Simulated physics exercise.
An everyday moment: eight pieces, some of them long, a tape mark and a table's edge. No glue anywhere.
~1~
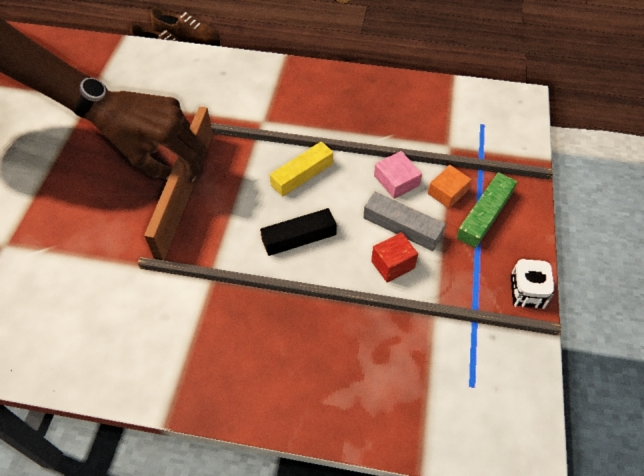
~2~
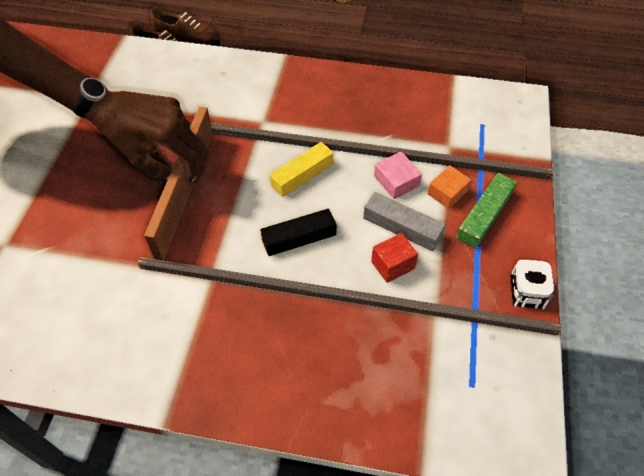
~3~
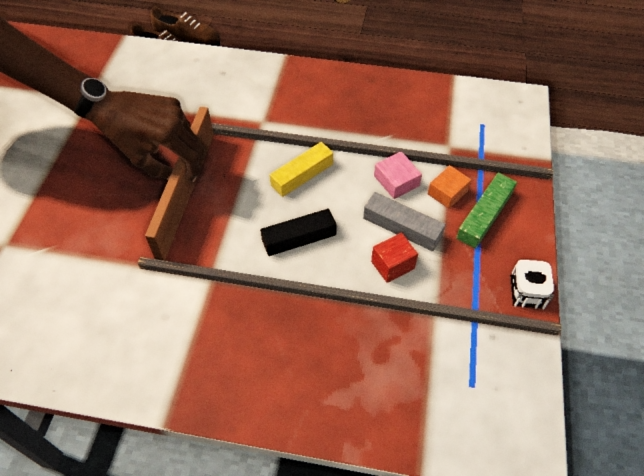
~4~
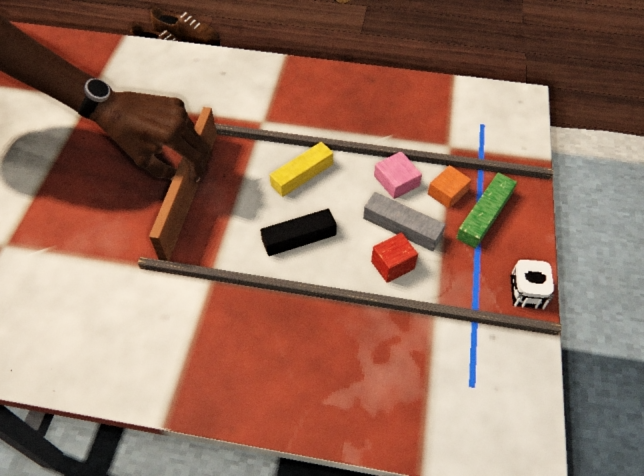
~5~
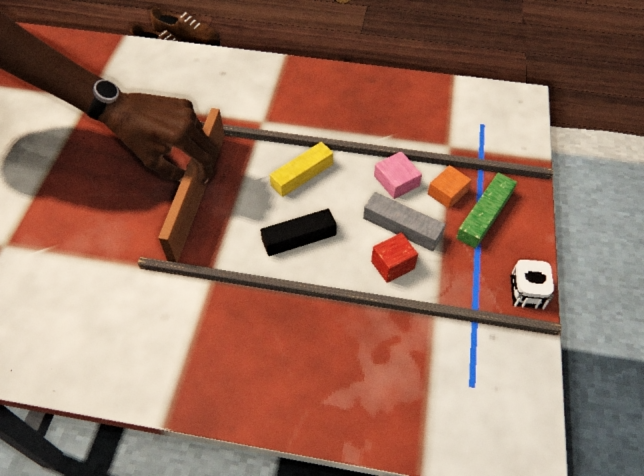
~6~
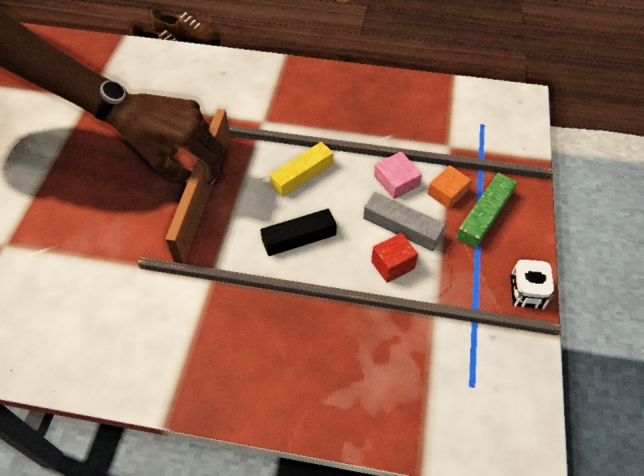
A hand wearing a watch slides an upright wooden board slightly to the right between two dark rails on a red-and-white checkered table, seen from above at an angle. Ahead of it lie yellow and black bars, then pink, gray, red and orange blocks, a green bar across a blue line, and a small white-and-black object near the right edge. The pieces and the view stay still.
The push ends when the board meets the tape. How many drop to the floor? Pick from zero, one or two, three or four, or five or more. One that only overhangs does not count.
As it turns out, the number that fall off is one or two.
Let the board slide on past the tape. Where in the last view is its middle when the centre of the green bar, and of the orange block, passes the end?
For the green bar at (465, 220), for the orange block at (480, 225).
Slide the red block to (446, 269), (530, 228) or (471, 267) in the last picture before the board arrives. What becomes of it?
The red block survives; drops off; stays on.
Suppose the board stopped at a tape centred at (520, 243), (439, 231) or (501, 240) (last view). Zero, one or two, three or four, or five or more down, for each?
In that order: At least five; none at all; 3 or 4.
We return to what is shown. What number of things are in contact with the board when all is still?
2 of them.
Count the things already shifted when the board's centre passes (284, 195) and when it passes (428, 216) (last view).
By then 2, and 7.
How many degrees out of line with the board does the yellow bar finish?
Near 0 degrees.
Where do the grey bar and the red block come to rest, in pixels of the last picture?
About (529, 248), and the other about (521, 288).
Soon after, none off yet; white case at rest near (531, 284); green bar at rest near (487, 210); orange block at rest near (449, 187).
In the end, the number that fall off is one or two; gone, green bar.
